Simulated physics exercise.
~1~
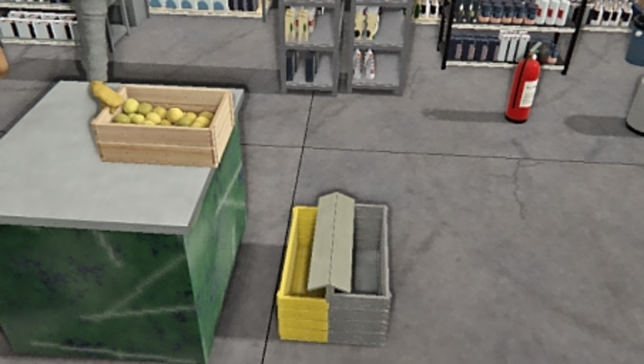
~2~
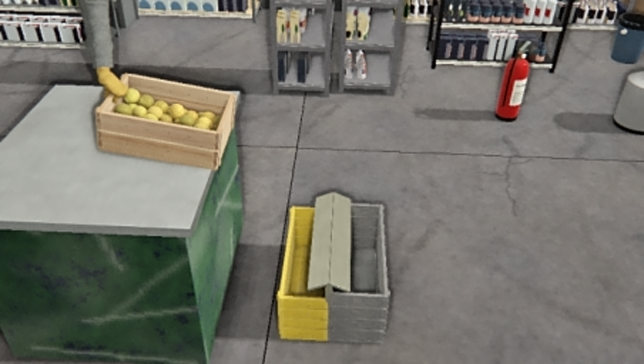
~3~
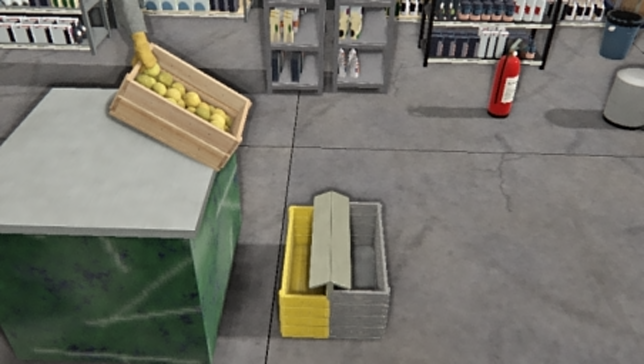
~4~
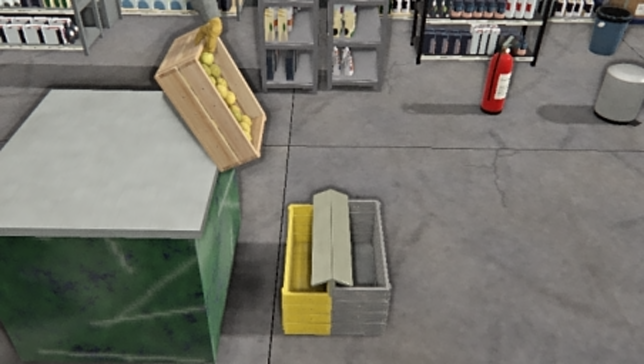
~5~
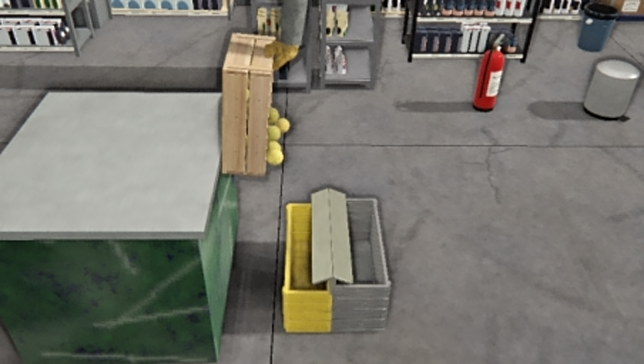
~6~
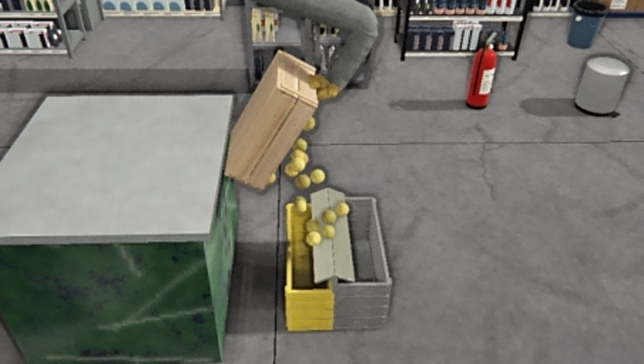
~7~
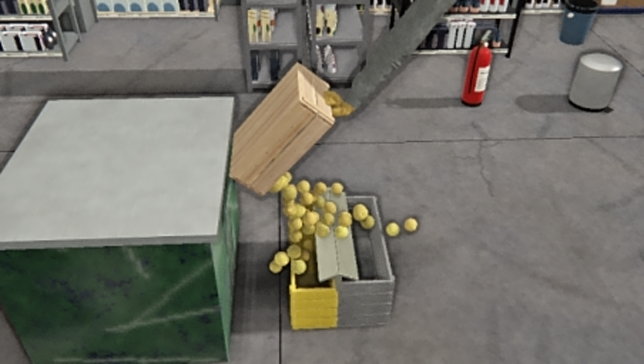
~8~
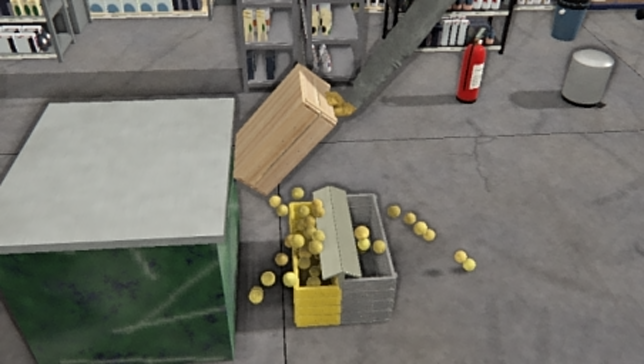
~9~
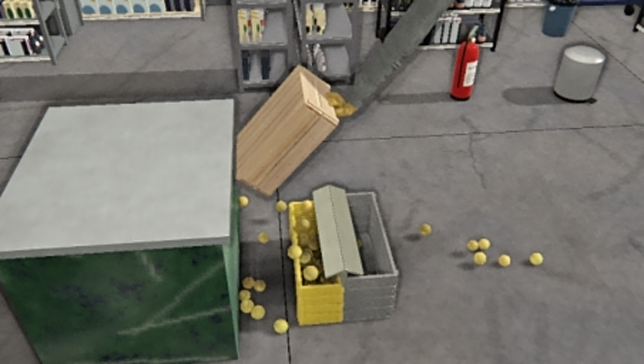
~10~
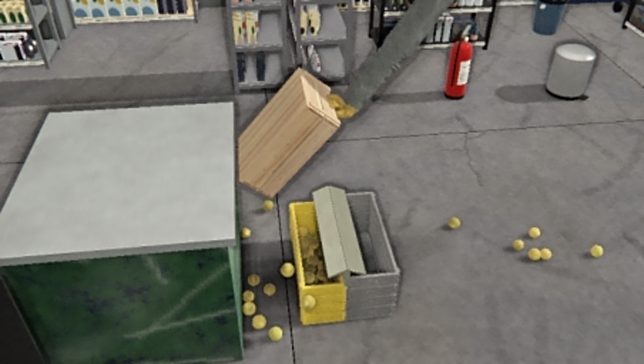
The video shows a grey mechanical arm tipping a wooden crate of yellow apples off the end of a green bench, spilling them over a yellow tub and an adjoining grey tote. Some land inside the containers, while others scatter across the floor on both sides.
